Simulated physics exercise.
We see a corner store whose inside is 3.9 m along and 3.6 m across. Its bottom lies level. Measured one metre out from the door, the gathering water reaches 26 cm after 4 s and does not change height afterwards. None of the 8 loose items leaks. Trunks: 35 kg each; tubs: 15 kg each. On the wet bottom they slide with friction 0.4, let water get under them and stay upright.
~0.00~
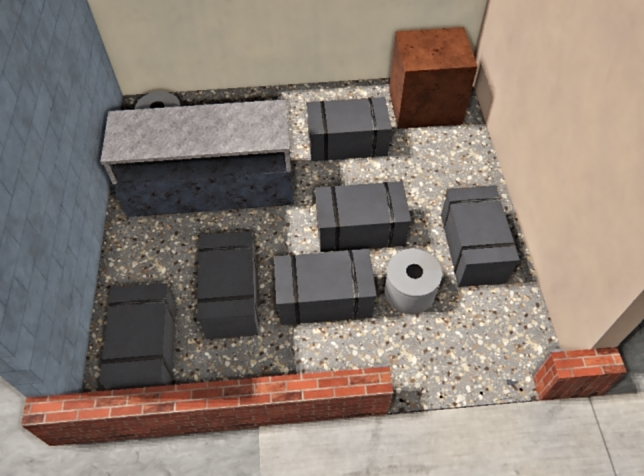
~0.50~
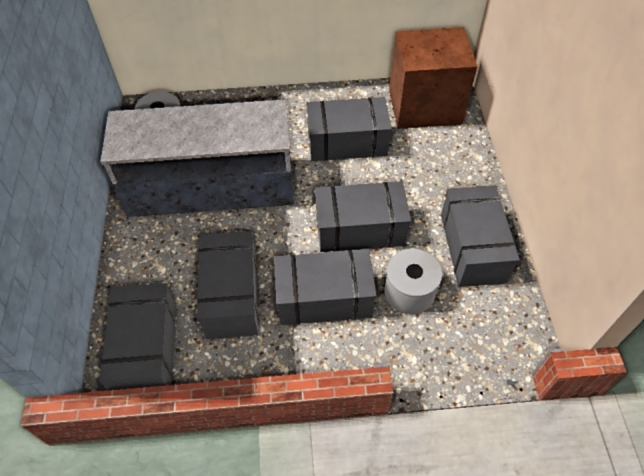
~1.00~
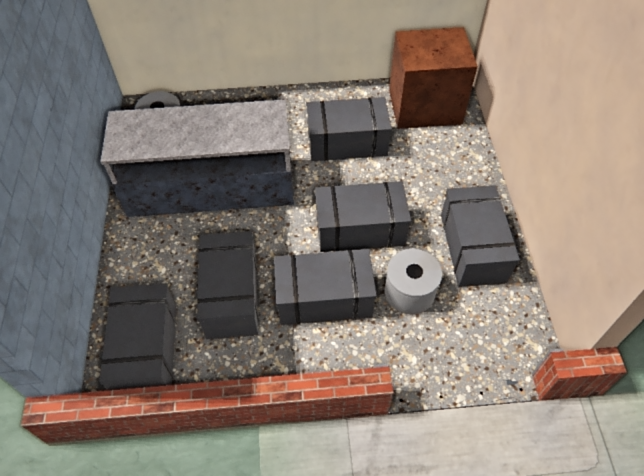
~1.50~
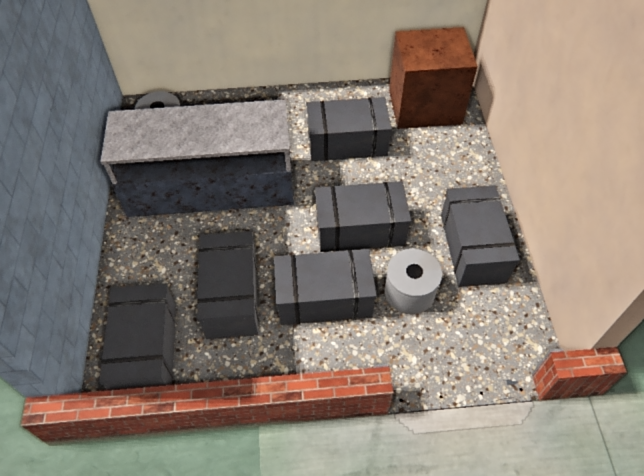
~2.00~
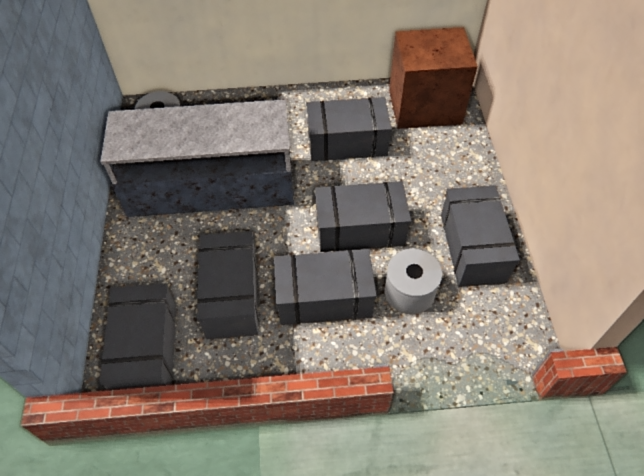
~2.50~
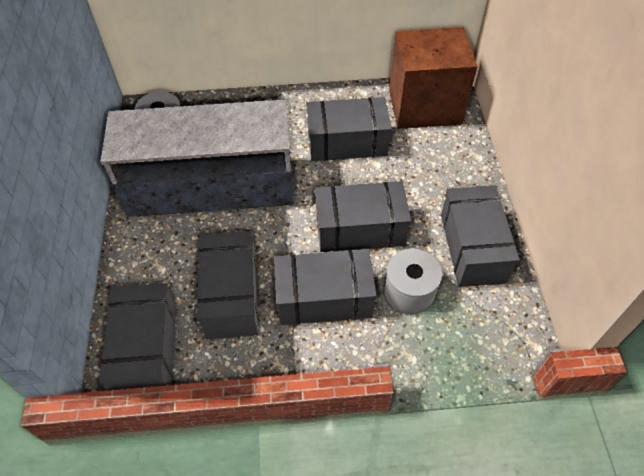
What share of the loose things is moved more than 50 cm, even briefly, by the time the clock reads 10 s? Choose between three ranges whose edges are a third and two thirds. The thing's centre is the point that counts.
The range is the middle one, a third to two thirds.
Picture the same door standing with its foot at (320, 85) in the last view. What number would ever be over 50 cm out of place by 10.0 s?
You'd get 8 in that case.
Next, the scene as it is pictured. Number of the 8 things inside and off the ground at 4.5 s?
That would be 0 of them.
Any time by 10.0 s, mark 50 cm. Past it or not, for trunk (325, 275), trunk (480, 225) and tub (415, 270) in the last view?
Taking them in turn, the first is within the limit, the second beyond the limit and the third beyond the limit.
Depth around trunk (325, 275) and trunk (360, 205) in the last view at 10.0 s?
First roughly 8 cm, second roughly 21 cm.
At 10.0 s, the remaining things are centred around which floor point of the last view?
Roughly at (241, 193).
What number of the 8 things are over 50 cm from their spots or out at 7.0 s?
I make it 4.
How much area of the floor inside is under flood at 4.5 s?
I'd put it close to 5.5 m2.
After 3.5 s 0 of 8 are over 50 cm from their spots; 0 afloat.
After 4.5 s 1 of 8 are over 50 cm from their spots; 0 afloat.
After 7.0 s 4 of 8 are over 50 cm from their spots; 2 afloat.
After 10.0 s 4 of 8 are over 50 cm from their spots, and 4 have been at some point; 6 afloat.
